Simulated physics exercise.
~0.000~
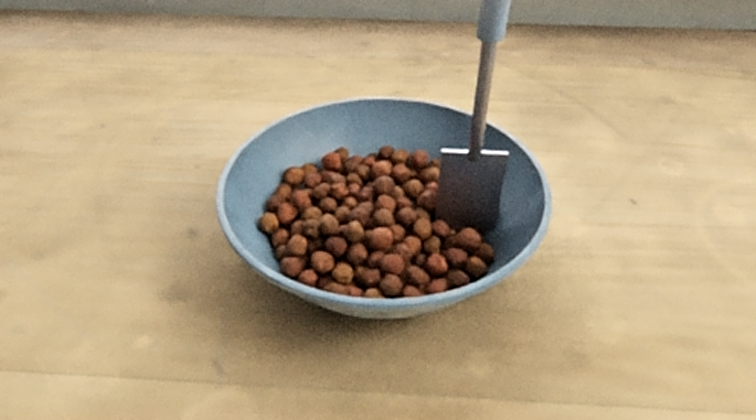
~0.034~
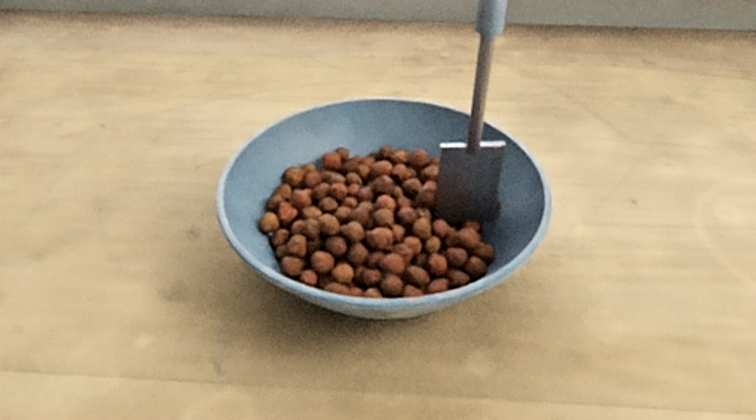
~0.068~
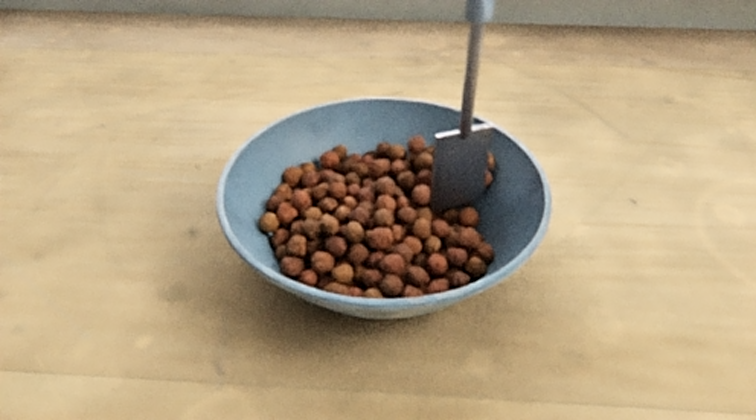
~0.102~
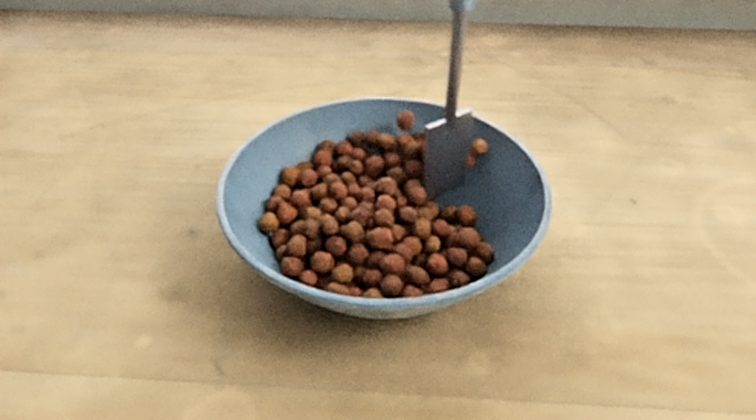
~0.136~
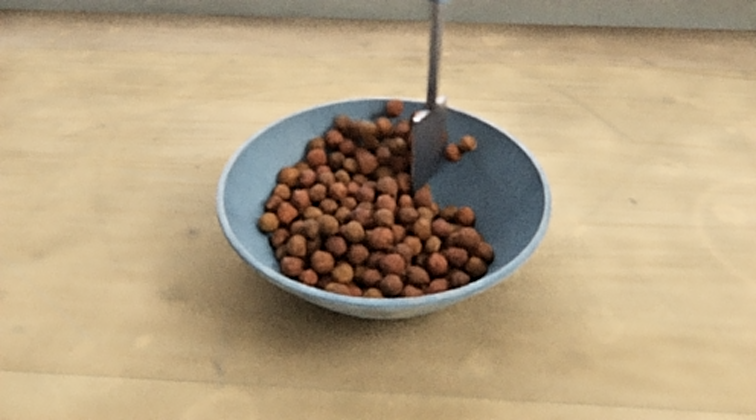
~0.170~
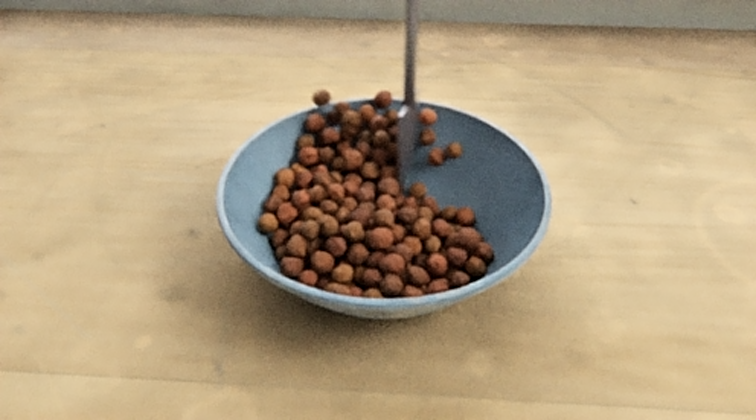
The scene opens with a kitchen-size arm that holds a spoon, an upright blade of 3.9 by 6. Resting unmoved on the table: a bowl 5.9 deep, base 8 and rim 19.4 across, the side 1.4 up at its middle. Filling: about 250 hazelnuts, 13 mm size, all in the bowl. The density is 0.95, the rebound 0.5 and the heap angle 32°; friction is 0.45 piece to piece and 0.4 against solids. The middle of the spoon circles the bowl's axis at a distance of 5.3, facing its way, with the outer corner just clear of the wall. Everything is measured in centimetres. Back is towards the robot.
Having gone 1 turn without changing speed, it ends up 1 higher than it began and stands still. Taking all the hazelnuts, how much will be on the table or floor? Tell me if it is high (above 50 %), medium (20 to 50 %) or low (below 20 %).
It is low, below 20 %.
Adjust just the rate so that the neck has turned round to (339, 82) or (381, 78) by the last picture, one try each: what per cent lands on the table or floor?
Around 35 and 20 per cent respectively.
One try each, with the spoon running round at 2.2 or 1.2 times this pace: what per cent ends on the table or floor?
40 % and 20 %.
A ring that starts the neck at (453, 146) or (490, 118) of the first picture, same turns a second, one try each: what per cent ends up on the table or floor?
5 and 5 per cent.
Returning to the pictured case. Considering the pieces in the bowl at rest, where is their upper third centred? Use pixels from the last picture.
The centre is near pixel (431, 193).
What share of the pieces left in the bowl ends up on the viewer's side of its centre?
Some 40 per cent.
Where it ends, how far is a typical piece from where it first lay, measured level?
Reading: Around 5 cm.
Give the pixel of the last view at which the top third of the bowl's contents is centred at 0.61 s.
I'd point to about (442, 254).
After 0.39 s, 185° round, highest piece 8 above the table; 241 in the bowl, 9 on the table or floor, 4 in flight or on the tool.
After 0.61 s, 295° round, highest piece 8 above the table; 230 in the bowl, 20 on the table or floor, 4 in flight or on the tool.
After 0.91 s, 0° round, highest piece 5 above the table; 227 in the bowl, 27 on the table or floor.
After 1.61 s, 0° round, highest piece 5 above the table; 227 in the bowl, 27 on the table or floor.
At rest, 227 in the bowl, 27 on the table or floor. That is 11 % on the table or floor.
